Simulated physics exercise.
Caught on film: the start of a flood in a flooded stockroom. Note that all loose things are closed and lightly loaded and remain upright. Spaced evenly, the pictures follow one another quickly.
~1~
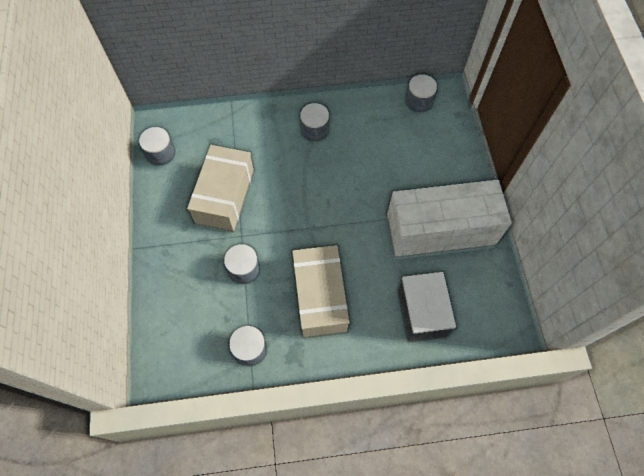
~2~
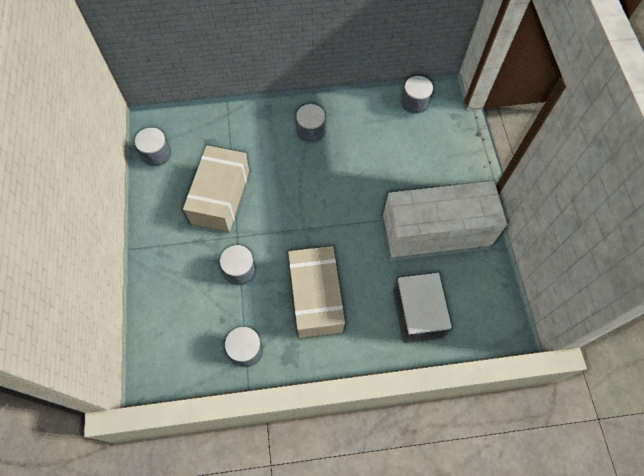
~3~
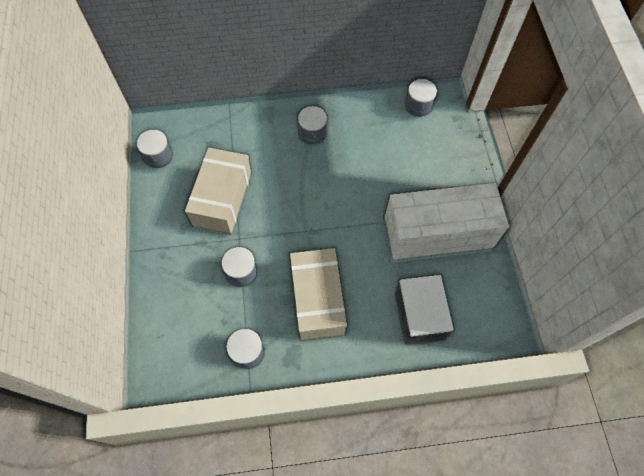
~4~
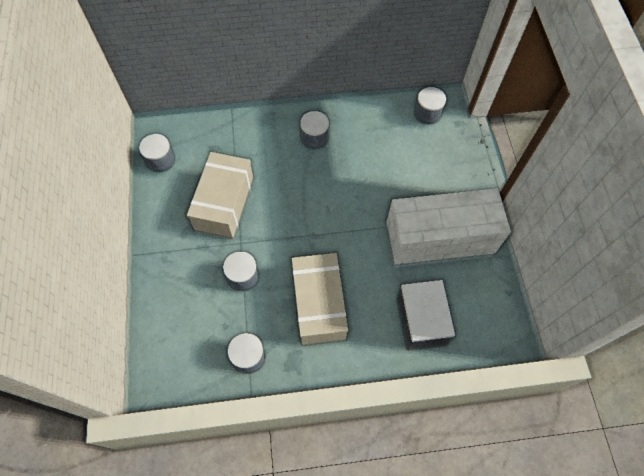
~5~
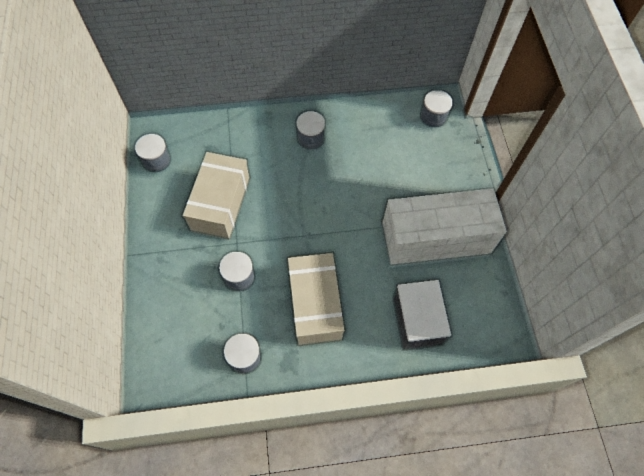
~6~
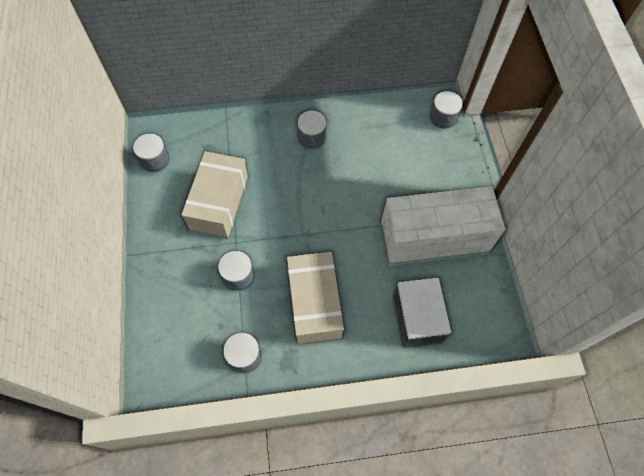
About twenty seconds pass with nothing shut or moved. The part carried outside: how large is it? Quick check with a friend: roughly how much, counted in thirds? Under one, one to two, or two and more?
The portion will probably sit in the middle band.
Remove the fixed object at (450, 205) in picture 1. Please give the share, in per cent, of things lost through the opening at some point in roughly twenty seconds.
50 %.
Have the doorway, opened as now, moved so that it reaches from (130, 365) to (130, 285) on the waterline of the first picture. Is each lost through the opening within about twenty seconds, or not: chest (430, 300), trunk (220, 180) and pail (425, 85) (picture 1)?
Going through them, number one is held back, number two is flushed away and number three is held back.
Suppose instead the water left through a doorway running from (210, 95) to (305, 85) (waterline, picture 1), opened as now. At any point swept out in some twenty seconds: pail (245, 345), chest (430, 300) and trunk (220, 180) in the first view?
In that order: Kept in, left behind, gone.
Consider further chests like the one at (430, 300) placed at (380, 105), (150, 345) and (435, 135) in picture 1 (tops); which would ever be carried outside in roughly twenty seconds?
Exits, remains, exits.
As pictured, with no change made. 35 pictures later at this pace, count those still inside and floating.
Count: 5.
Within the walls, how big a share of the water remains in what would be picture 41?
I'd estimate some 52 percent of the water stays.
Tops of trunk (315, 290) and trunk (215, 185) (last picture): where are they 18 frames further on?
Roughly (335, 220) for one and (278, 147) for the other.
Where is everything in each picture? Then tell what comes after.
In the first frame, a pail at (423, 86), afloat; a pail at (315, 115) floats; 0 of 8 have shifted.
In the second frame, a pail at (419, 87) floats; a pail at (311, 116), afloat; 0 of 8 have shifted.
In the third frame, a pail at (423, 90) floats; a pail at (312, 118) floats; 0 of 8 have shifted.
In the fourth frame, a pail at (432, 98) floats, close to its start; a pail at (315, 123), afloat; 1 of 8 have shifted.
In the fifth frame, a pail at (439, 101) floats, close to its start; a pail at (311, 123), afloat; 1 of 8 have shifted.
In the sixth frame, a pail at (448, 102) floats, a stride from its start; a pail at (312, 122) floats, close to its start; 1 of 8 have shifted.
A moment on, 1 of 8 are out; 7 afloat.
Next, 2 of 8 are out; 6 afloat.
Later, 2 of 8 are out; 5 afloat.
In the end, 3 of 8 are out; 4 afloat.
